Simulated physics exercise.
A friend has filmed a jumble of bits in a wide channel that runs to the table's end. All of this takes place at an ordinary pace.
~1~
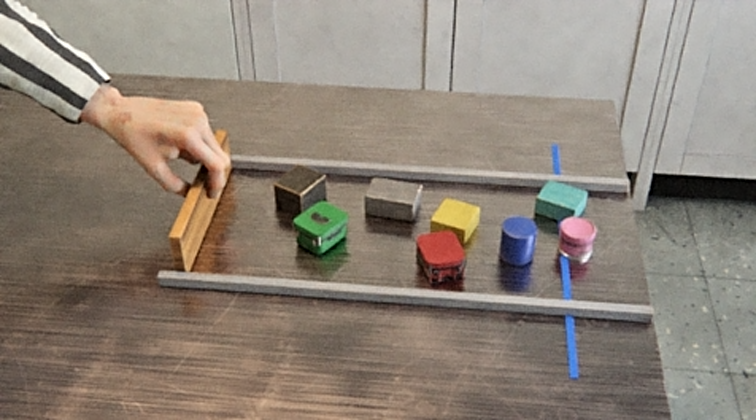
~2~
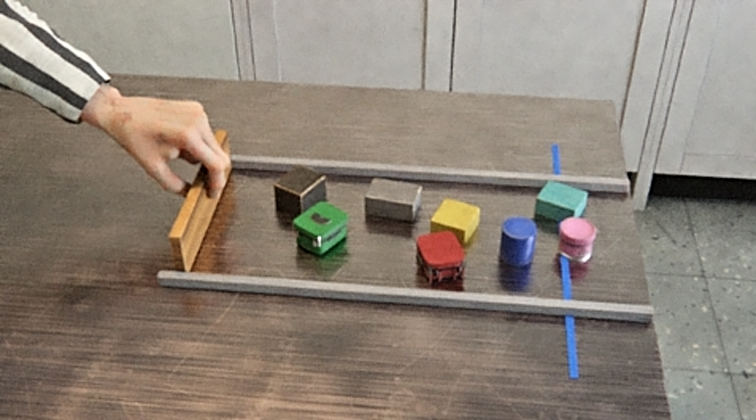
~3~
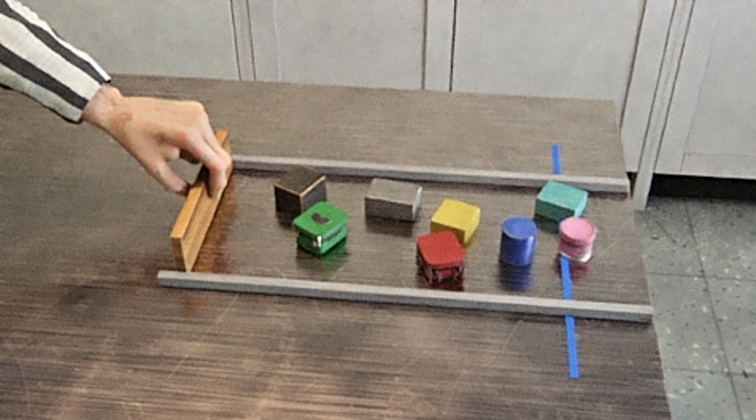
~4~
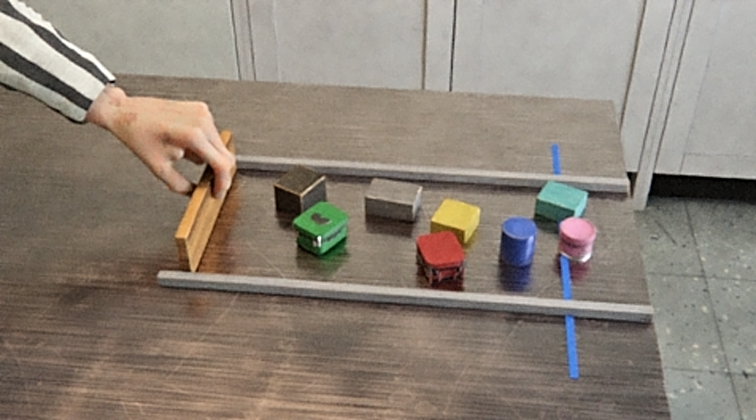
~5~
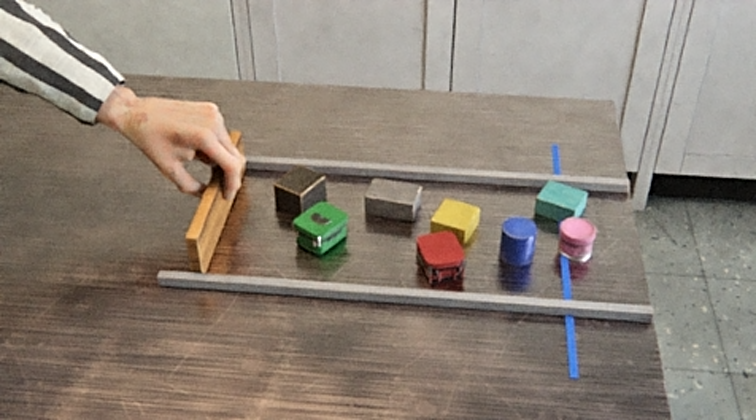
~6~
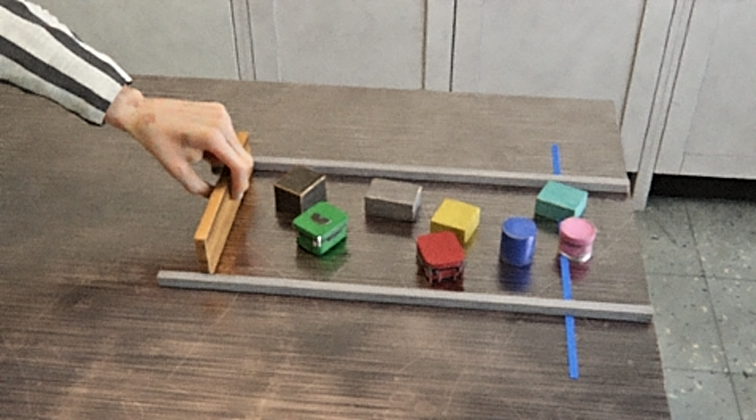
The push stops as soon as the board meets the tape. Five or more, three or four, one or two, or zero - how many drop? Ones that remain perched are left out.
Off the edge will go one or two.
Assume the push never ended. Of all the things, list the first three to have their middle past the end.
Sequence, earliest first: The turquoise block; the pink pot; the grey block.
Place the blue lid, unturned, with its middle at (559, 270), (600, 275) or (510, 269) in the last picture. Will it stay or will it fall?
Stays put; stays put; stays put.
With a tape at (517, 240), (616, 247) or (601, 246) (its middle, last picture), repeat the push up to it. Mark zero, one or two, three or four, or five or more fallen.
So, one after another, I'd give none at all; more than four; at least five.
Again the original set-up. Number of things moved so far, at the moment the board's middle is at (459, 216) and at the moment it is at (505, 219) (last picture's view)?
Counts: 7 and 8.
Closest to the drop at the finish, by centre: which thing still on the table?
The grey block.
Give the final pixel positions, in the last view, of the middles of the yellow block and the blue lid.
The yellow block at (621, 236), the blue lid at (622, 254).
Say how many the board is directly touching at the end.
That number would be 3.
Soon after, none off yet; pink pot at rest near (576, 239); turquoise block at rest near (561, 203); blue lid at rest near (518, 241).
In the end, the number that fall off is one or two; gone, turquoise block and pink pot.
